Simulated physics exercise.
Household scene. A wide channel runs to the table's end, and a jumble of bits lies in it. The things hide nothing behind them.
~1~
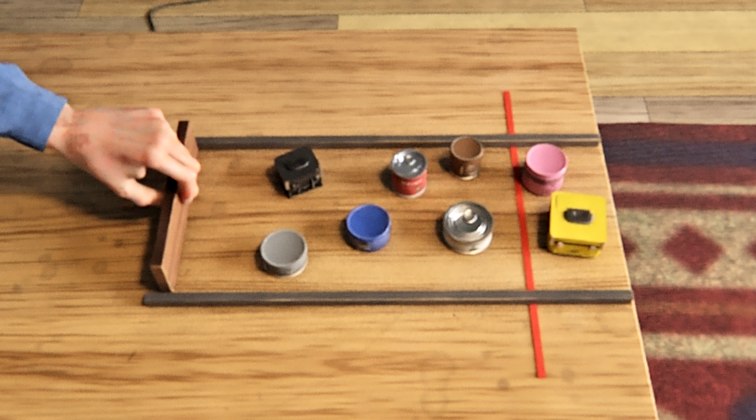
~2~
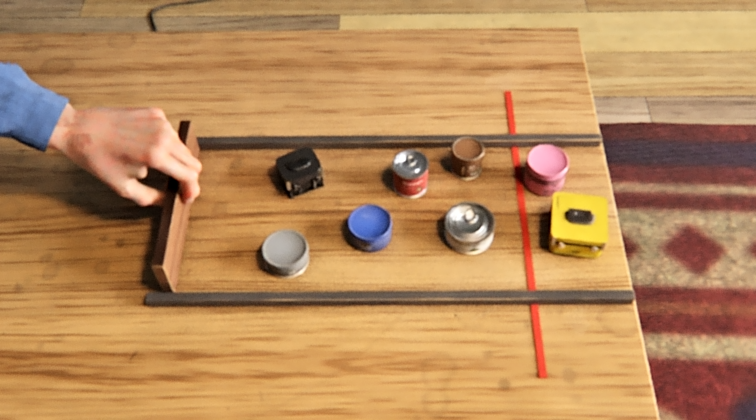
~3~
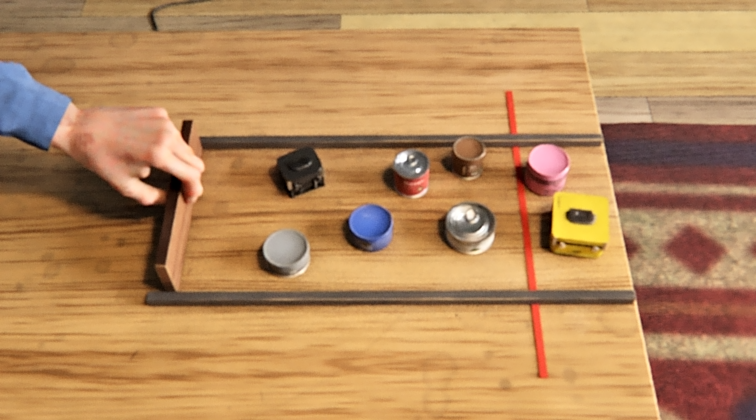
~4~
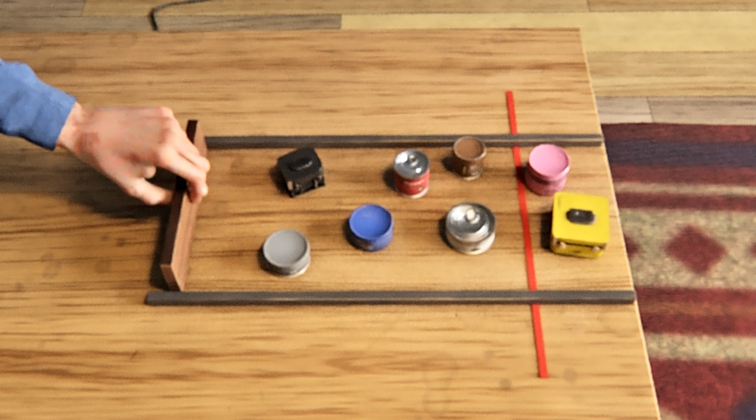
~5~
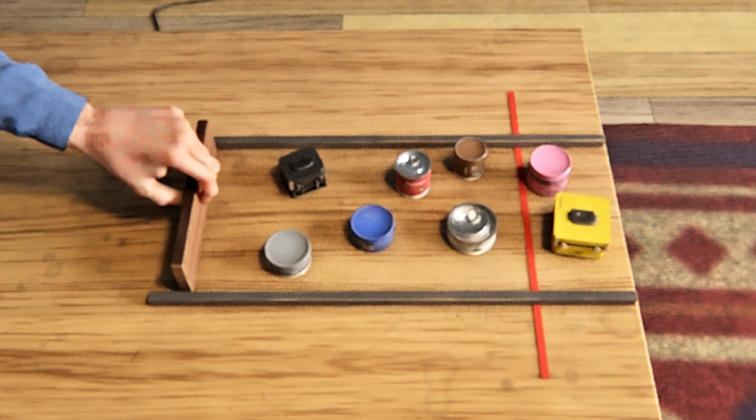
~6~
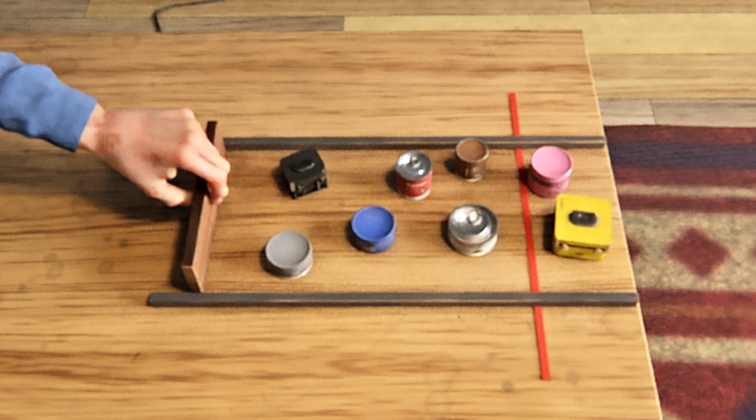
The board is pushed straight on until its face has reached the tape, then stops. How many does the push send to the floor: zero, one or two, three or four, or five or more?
One to two lost.
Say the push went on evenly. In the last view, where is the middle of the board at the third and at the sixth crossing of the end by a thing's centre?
I'd say close to (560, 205), then close to (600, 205).
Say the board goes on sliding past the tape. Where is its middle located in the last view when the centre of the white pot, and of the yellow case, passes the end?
Middle: Roughly (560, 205); roughly (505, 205).
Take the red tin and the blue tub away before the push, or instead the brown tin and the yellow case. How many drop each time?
0 in the first case and 1 in the second.
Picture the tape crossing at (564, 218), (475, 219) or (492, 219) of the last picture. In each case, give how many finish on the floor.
Those tries give 3, 0 and 0.
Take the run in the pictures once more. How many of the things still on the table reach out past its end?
The answer comes to 0.
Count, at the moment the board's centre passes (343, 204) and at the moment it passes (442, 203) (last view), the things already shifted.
Tally: First 3; then 6.
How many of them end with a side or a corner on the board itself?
Looks like 4 of them, all told.
Early on, none off yet; yellow case at rest near (581, 228); pink tub at rest near (550, 172); brown tin at rest near (471, 160).
A while later, none off yet; yellow case at rest near (581, 228); pink tub at rest near (550, 172); brown tin moving near (477, 158).
Further along, none off yet; yellow case travelled a little near (603, 229); pink tub travelled about its own width near (575, 171); brown tin travelled about its own width near (494, 151).
Finally, the number that fall off is one or two; lost, pink tub and yellow case.
